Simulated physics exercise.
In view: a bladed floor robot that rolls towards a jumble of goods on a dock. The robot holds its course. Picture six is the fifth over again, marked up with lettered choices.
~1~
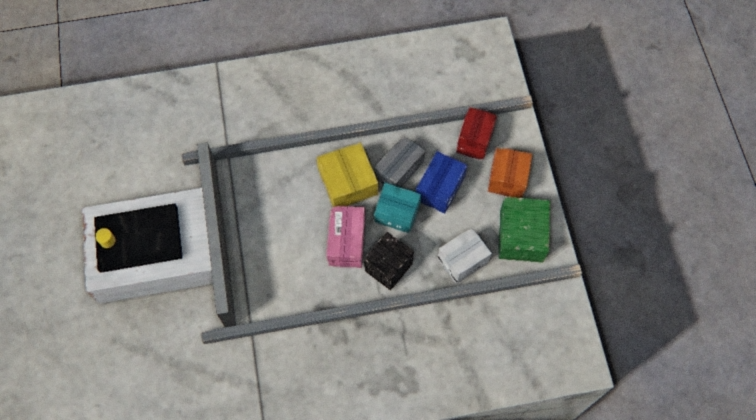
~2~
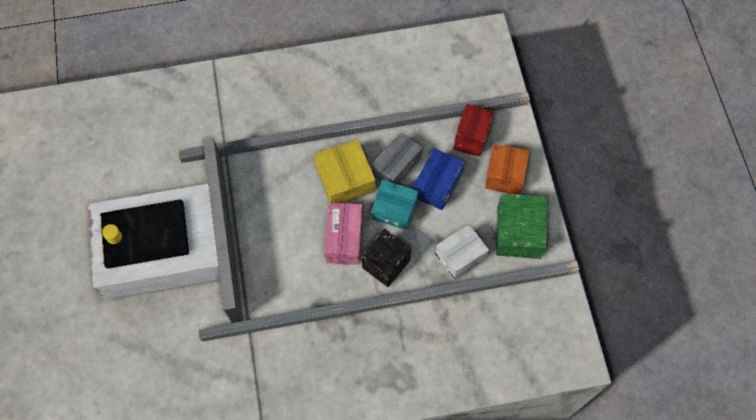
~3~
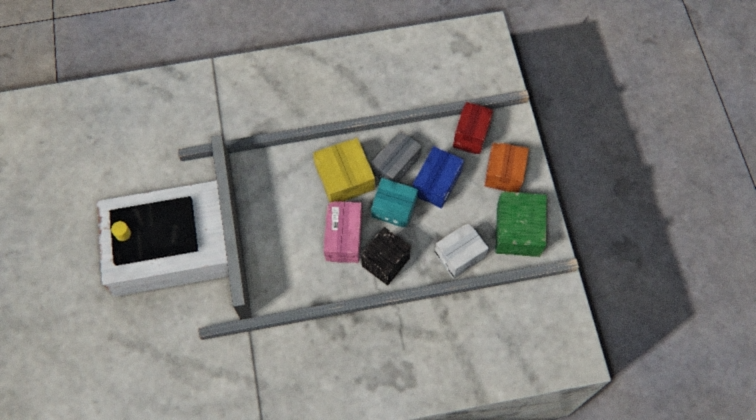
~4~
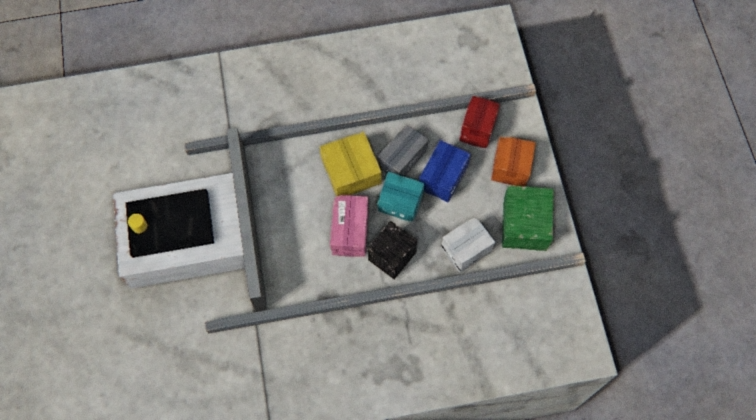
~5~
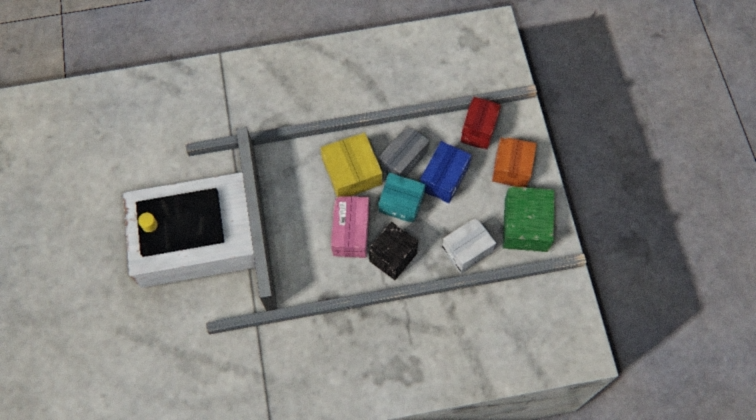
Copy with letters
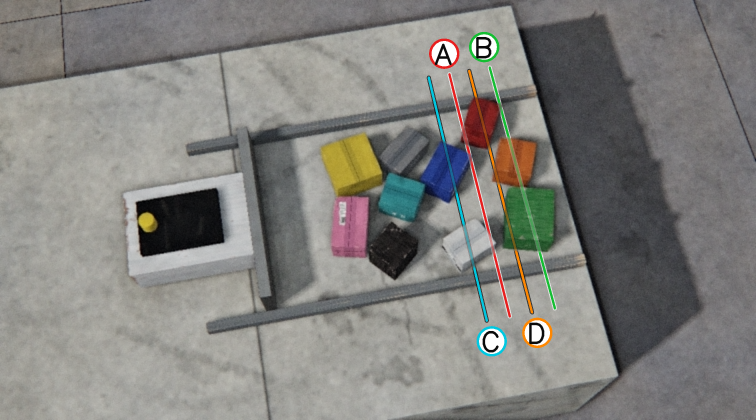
At the start, a white machine with a black top and a wide grey blade sits left of a jumble of colourful boxes on a pale slab, between two rails. The machine then rolls slowly rightward, pushing its blade along and narrowing the gap, while the boxes stay in place, still untouched.
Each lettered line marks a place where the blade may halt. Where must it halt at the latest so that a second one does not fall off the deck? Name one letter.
C.
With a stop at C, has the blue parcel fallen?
No.
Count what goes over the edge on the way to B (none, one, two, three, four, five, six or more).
In all, six or more.
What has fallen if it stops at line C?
It is the orange parcel.
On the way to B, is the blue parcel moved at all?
Yes.
On the marked copy, A at (478, 188); B at (520, 181); C at (456, 192); D at (499, 185).
With C. Early on, robot (261, 207); pink parcel (355, 225); orange parcel (514, 163).
Further on, robot (335, 194); orange parcel (527, 165); red box (486, 122).
At the end, robot (389, 185); orange parcel over the edge; green crate (569, 215); one fallen.
As for the rest, A drops three; B drops seven; D drops four.
